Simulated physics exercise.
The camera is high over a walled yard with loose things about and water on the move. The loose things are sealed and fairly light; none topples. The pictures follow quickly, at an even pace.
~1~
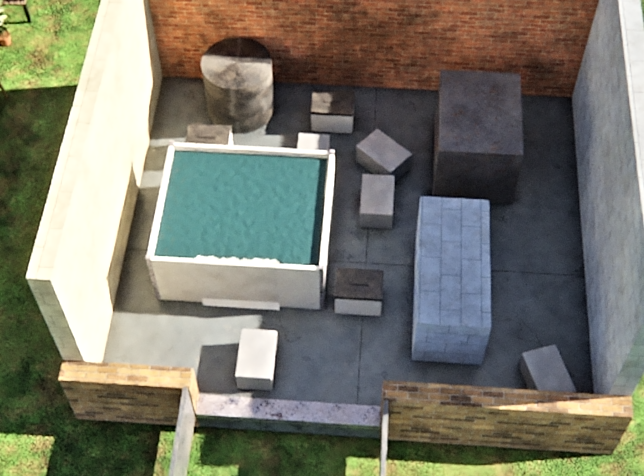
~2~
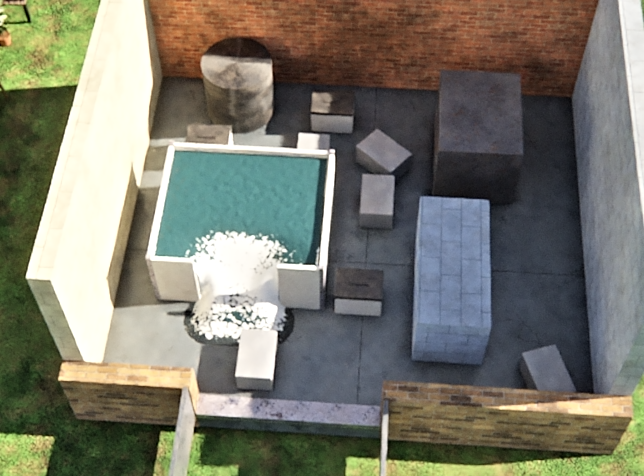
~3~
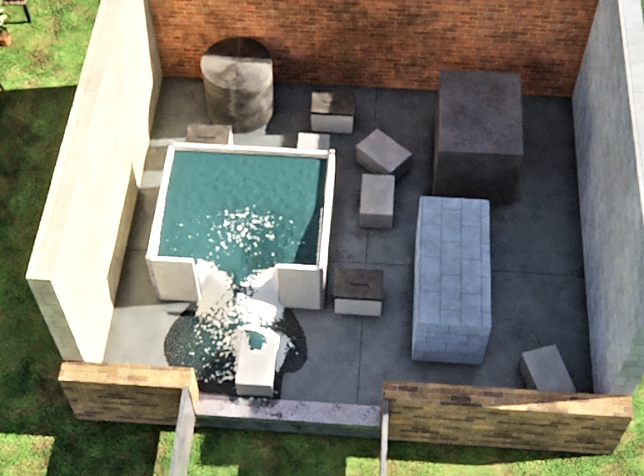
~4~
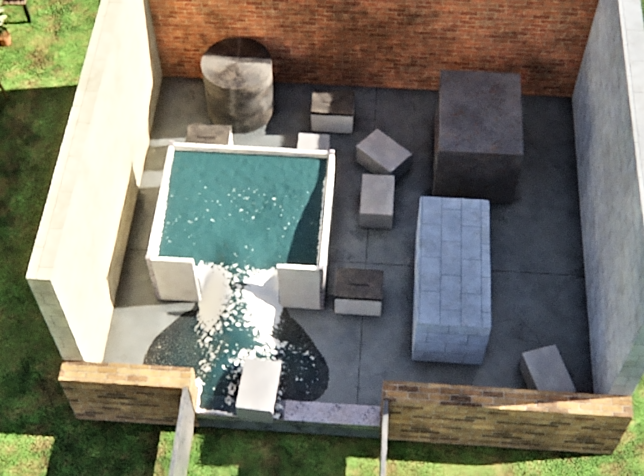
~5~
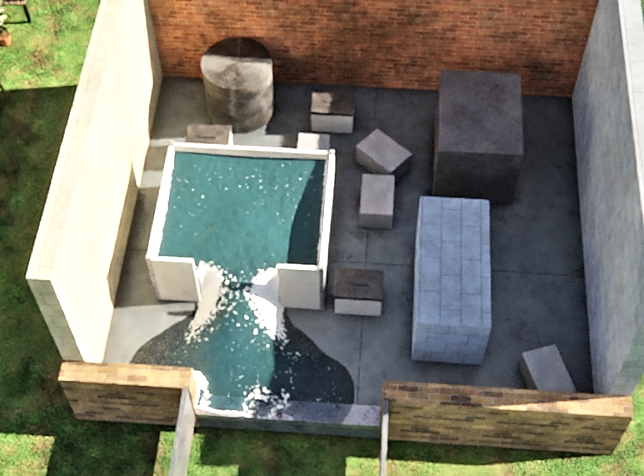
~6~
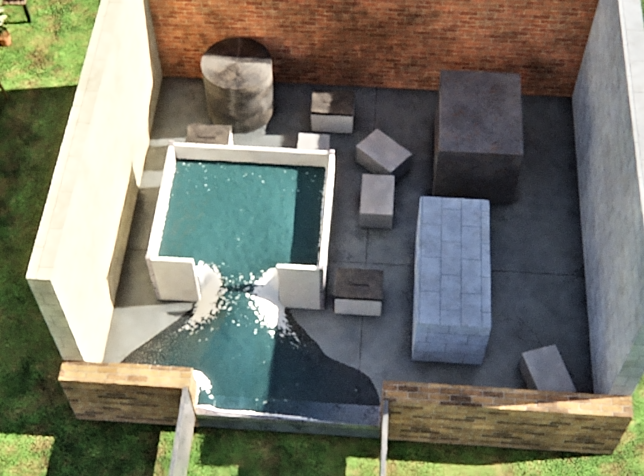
At the start, a raised white tank of green water stands among blocks in a walled yard. Water then bursts through a gap in its near side, foaming around a pale block, which shifts toward the front opening and disappears from view as the dark pool spreads wider across the floor.
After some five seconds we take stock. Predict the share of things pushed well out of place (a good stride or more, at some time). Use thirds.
That comes to under a third.
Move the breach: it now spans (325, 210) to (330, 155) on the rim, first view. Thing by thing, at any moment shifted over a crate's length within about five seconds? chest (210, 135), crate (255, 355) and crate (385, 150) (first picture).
As listed: No, less than that, pushed that far.
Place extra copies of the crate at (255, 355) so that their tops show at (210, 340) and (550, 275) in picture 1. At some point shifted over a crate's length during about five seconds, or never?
In turn: Shifted that much, under that.
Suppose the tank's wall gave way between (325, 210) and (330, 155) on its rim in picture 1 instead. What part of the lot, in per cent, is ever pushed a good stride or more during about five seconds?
I make it 50 per cent.
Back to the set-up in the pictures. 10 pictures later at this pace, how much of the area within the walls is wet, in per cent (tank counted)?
Some 35 per cent.
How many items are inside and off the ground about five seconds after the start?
The number is 0.
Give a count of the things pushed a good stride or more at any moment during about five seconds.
That makes 1.
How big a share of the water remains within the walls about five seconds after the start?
I make it 48 per cent.
A moment on, 1 of 8 are well off their spots; 0 afloat.
Next, 1 of 8 are well off their spots; 0 afloat.
Later, 1 of 8 are well off their spots; 0 afloat.
In the end, 1 of 8 are well off their spots, and 1 have been at some point; 0 afloat.
